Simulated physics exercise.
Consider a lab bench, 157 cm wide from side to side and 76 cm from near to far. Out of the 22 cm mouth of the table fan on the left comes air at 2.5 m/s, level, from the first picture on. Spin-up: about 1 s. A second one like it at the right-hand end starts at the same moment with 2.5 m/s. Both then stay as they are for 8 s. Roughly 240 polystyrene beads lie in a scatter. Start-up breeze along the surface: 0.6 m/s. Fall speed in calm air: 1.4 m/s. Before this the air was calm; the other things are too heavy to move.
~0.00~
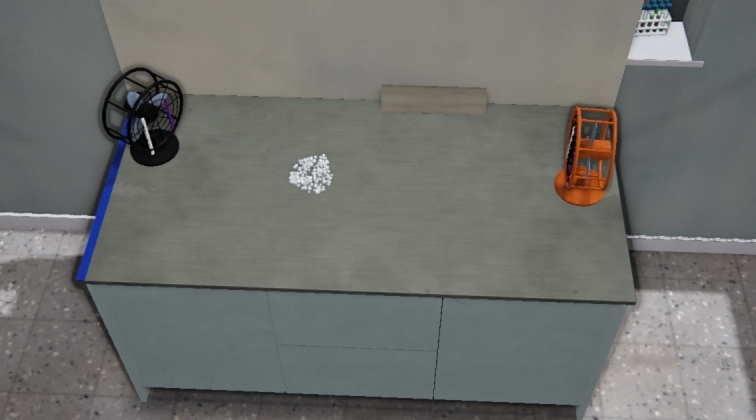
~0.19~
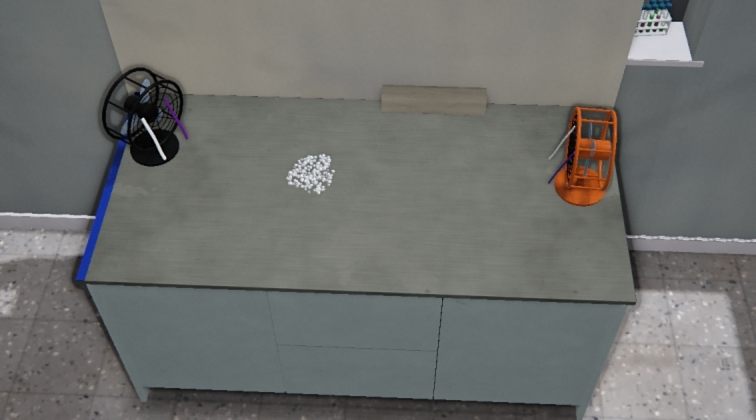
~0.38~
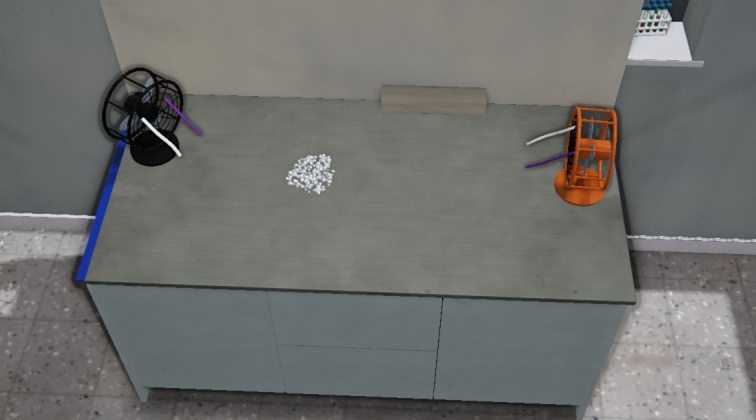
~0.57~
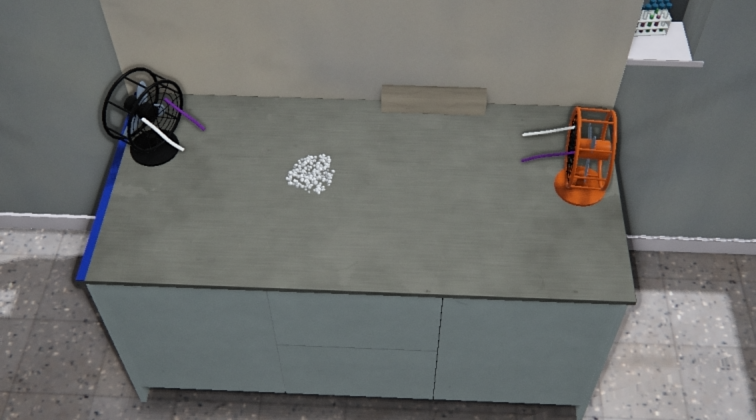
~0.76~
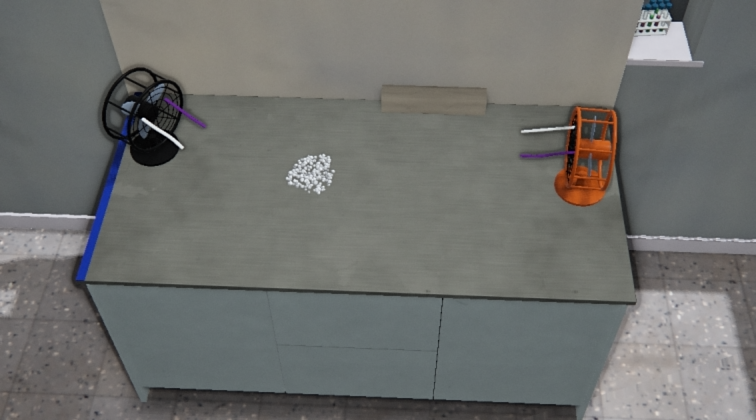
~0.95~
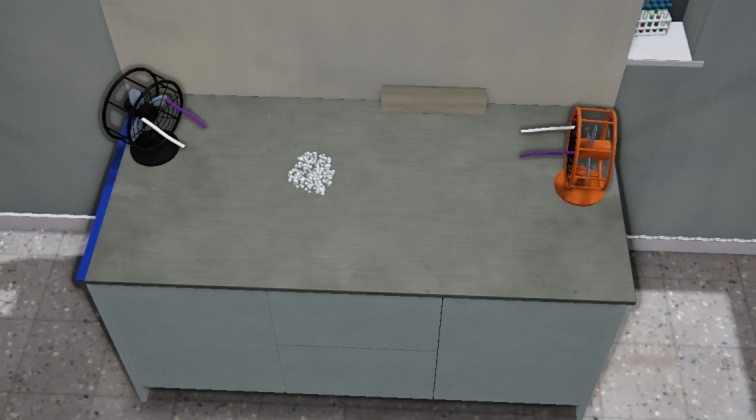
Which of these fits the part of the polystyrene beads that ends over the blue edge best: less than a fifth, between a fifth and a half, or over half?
The count ends up greater than half.
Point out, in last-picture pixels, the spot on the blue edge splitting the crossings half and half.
At roughly pixel (130, 106).
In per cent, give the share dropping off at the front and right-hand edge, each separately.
About 20 per cent at the front edge and 0 per cent at the right-hand edge.
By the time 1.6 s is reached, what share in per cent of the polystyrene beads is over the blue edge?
0 % or thereabouts.
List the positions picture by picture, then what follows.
In the first picture, the middle of the polystyrene beads is near (313, 174), none has stirred yet, the mouth of the table fan is at (144, 110) and that of the second one at (590, 149).
In the second picture, the middle of the polystyrene beads is near (313, 174), none has stirred yet and the blue edge is centred on (108, 178).
In the third picture, the middle of the polystyrene beads is near (313, 174), none has stirred yet and the top of a plank is at (434, 92).
In the fourth picture, the middle of the polystyrene beads is near (313, 174) and none has stirred yet.
In the fifth picture, the middle of the polystyrene beads is near (313, 174) and none has stirred yet.
In the sixth picture, the middle of the polystyrene beads is near (313, 176) and about 5 % have left their places.
After 1.6 s the count stands so, 0 % are over the blue edge; the middle of those left on the top is near (312, 142).
After 2.6 s the count stands so, 45 % are over the blue edge; the middle of those left on the top is near (240, 117).
After 4.4 s the count stands so, 74 % are over the blue edge.
After 8.0 s, at the end, 74 % are over the blue edge.
